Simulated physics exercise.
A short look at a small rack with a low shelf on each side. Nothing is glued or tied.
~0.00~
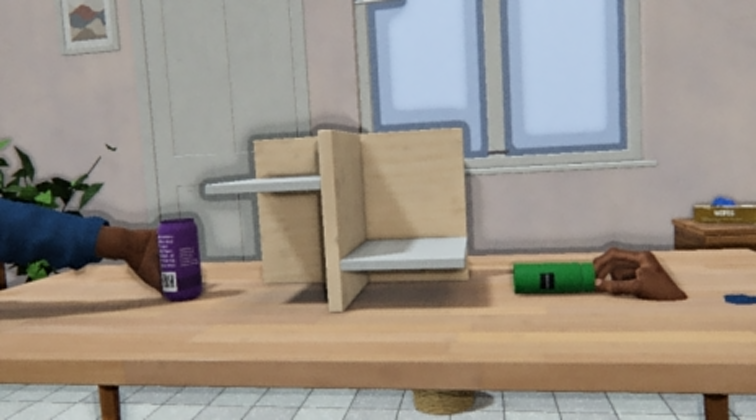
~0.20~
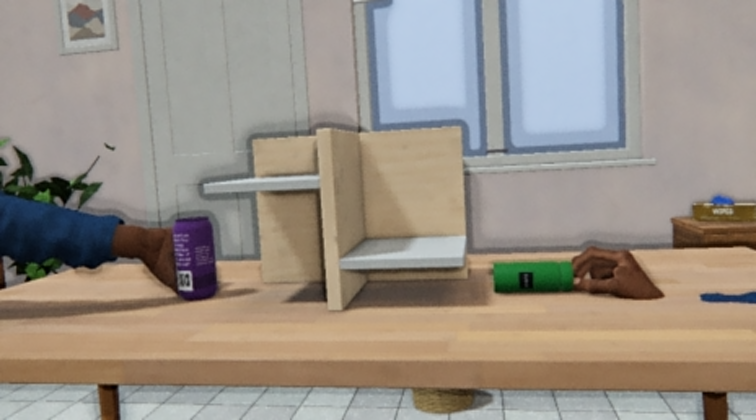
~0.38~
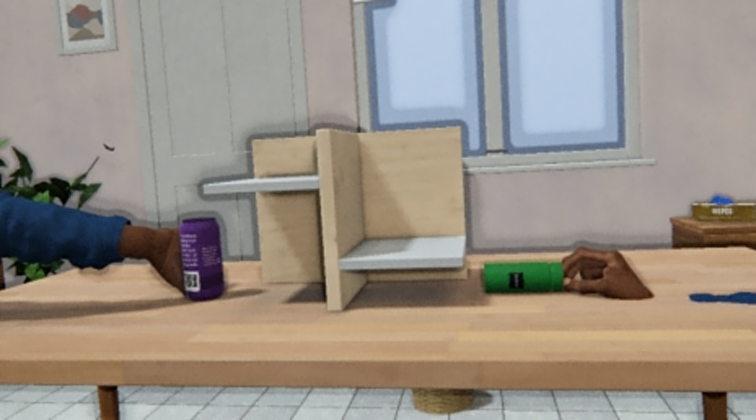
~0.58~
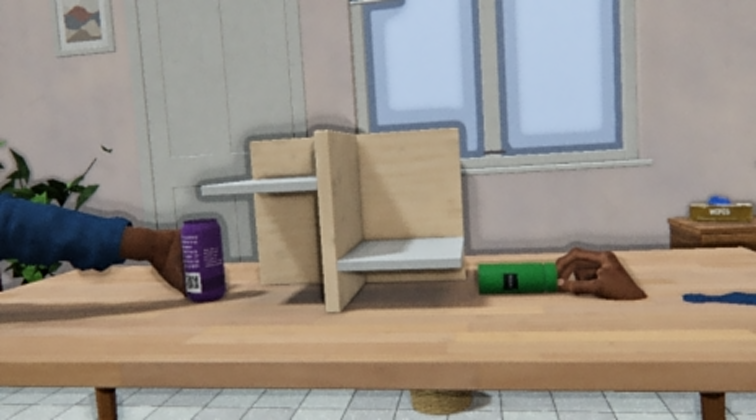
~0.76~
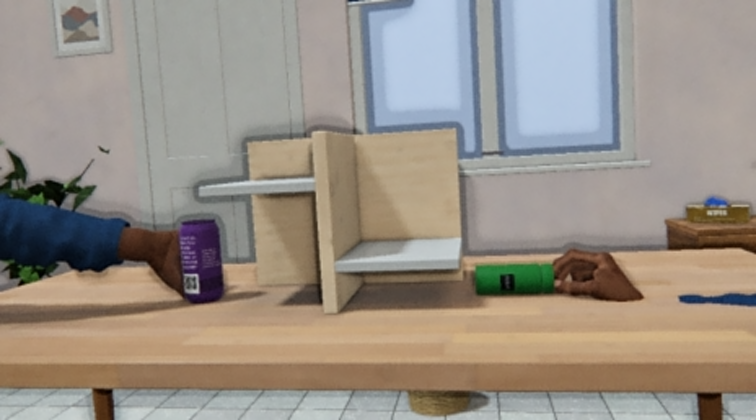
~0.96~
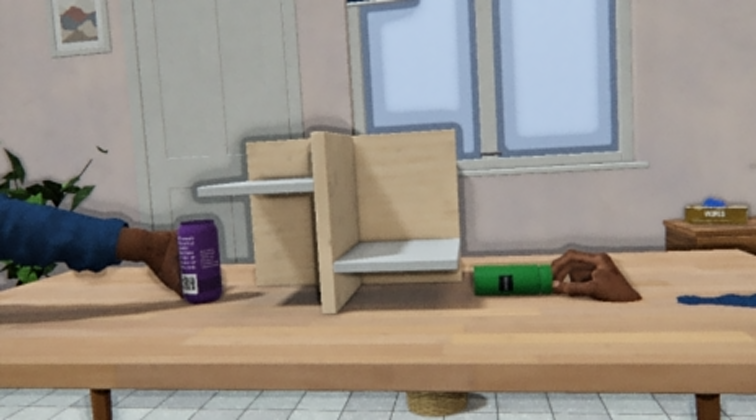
In a pale pink-walled room with a grey door and a blue-paned window, a light wooden table is seen from the front at about tabletop height. A pale wooden rack with a light grey shelf on each side stands mid-table, between a hand holding an upright purple can at left and another holding a green cylinder on its side at right. Both hands slide their objects a short way inward, then barely move, as the view shifts very slightly.
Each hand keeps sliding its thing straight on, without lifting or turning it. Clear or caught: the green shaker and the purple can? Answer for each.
Here the green shaker goes under, the purple can goes under.
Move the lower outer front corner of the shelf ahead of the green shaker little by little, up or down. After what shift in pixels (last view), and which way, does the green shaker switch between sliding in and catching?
Roughly 12 pixels down.
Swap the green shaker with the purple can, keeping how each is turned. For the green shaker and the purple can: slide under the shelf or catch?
The green shaker slides in, the purple can gets stuck.
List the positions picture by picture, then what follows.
In the first frame, hands sliding the things forward; green shaker (553, 279); purple can (180, 260); shelf (347, 215).
In the second frame, hands sliding the things forward; purple can (196, 259); shelf (346, 214).
In the third frame, hands sliding the things forward; green shaker (523, 278); shelf (346, 214).
In the fourth frame, hands sliding the things forward; purple can (204, 260); shelf (344, 215).
In the fifth frame, hands sliding the things forward; green shaker (514, 280); shelf (341, 216).
In the sixth frame, hands sliding the things forward; green shaker (512, 280); purple can (200, 262); shelf (340, 217).
After 1.26 s, green shaker sliding up to the opening near (492, 281); purple can sliding up to the opening near (218, 261).
After 1.44 s, green shaker part of the way in near (465, 282); purple can part of the way in near (241, 260).
After 1.60 s, green shaker part of the way in near (443, 282); purple can all the way in near (254, 260).
In the end (2.2 s), the green shaker slides in, near (417, 283); the purple can slides in, near (254, 260).
